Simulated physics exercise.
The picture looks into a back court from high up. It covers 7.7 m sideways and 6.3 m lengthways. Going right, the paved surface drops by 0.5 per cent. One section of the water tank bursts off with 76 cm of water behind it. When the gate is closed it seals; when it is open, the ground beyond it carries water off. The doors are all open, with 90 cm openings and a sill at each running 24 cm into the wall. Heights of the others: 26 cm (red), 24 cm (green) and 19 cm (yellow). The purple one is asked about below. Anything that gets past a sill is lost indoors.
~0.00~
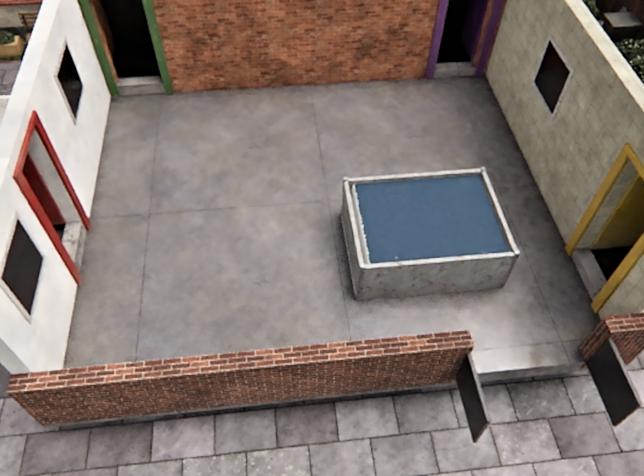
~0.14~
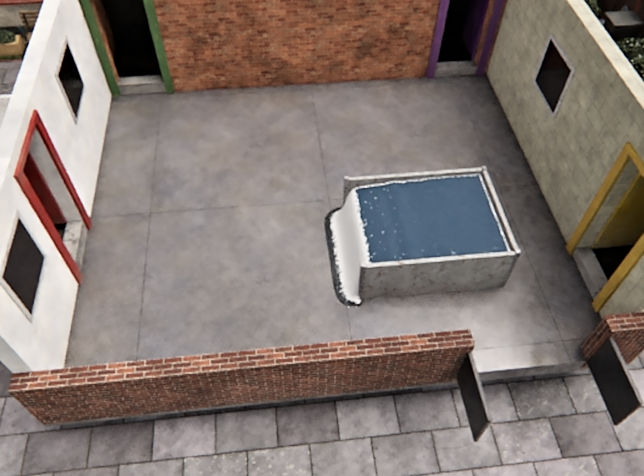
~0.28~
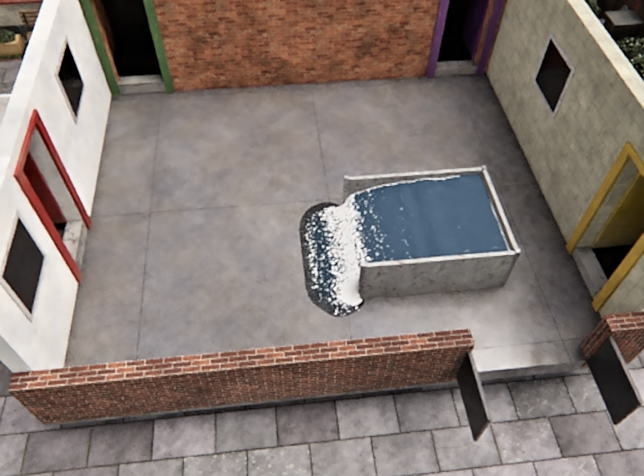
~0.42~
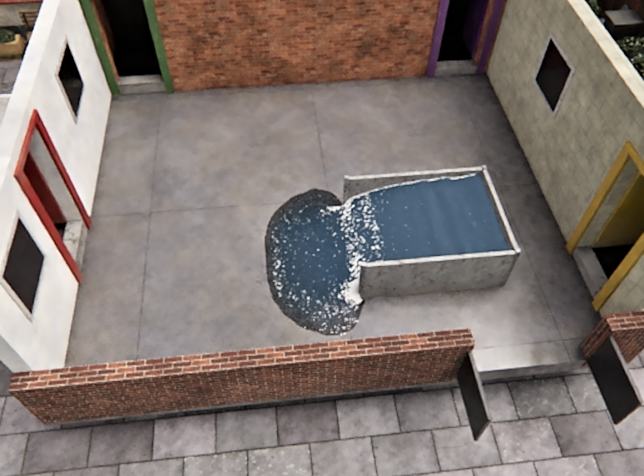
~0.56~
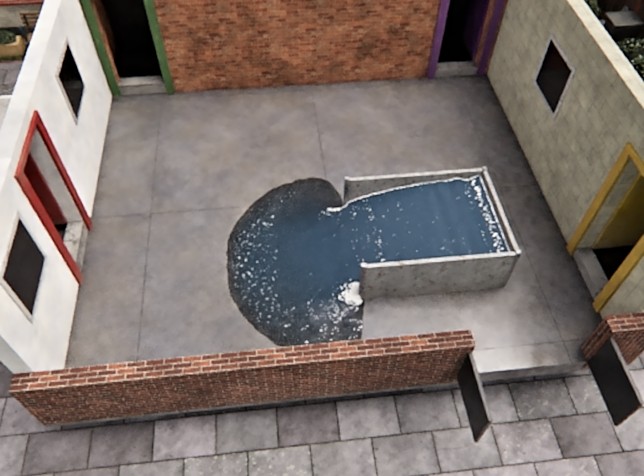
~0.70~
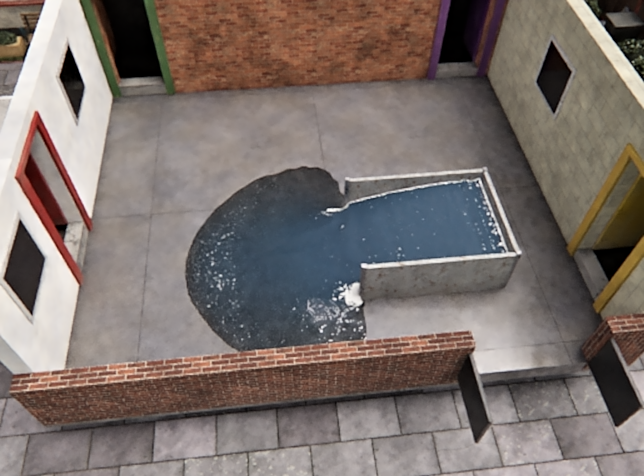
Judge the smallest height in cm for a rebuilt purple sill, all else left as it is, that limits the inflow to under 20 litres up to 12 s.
Roughly 9.5 cm at the least.
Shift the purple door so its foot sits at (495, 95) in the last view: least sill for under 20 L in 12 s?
Roughly 12.0 cm, give or take.
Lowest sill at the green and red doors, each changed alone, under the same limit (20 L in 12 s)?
You'd want some 20 cm at green and some 23 cm at red.
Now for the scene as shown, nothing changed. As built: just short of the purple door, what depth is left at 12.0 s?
Some 11.5 centimetres.
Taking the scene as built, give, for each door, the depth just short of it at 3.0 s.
In cm: Red 23, purple 0, green 16, yellow 0.
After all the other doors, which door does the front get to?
It's the yellow door.
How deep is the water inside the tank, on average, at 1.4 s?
Some 38 cm.
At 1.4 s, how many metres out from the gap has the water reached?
The front sits around 4.4 m out.
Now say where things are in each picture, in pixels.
The first frame shows the water tank at (426, 218) is whole and still, 76 cm deep; the purple door at (464, 34) is dry.
In the second frame, the gap is at (354, 244), the front 0.3 m out at (338, 284); the back of the water tank holds 76 cm.
In the third frame, the gap is at (354, 245), the front 0.7 m out at (311, 286); the back of the water tank holds 76 cm.
In the fourth frame, water pours out at (354, 245) and has run 1.3 m, to (276, 289); about 10 cm deep outside, 75 cm at the back.
In the fifth frame, water pours out at (354, 247) and has run 1.9 m, to (236, 290); about 8 cm deep outside, 67 cm at the back.
In the sixth frame, the gap is at (355, 248), the front 2.5 m out at (192, 281); the back of the water tank holds 64 cm; the purple door at (465, 34), 5.2 m from the gap, is still 4.1 m from the nearest water.
After 1.4 s water covers 35 % of the floor, deepest (31 cm) near (82, 274); it has not reached the purple door.
After 3.0 s water covers 50 % of the floor, deepest (33 cm) near (146, 365); it has not reached the purple door.
After 12.0 s water covers 95 % of the floor, deepest (14 cm) near (606, 344); 11 cm at the purple door, 0 litres in over its 18 cm sill.
At the purple door as built, the water arrived by 6.5 s and peaked near 14 cm at 10.8 s.
With a sill of 8.5 cm, 26 litres would have come in within the 12 s; with 12 cm, 6 litres. So under 20 litres takes about 9.5 cm.
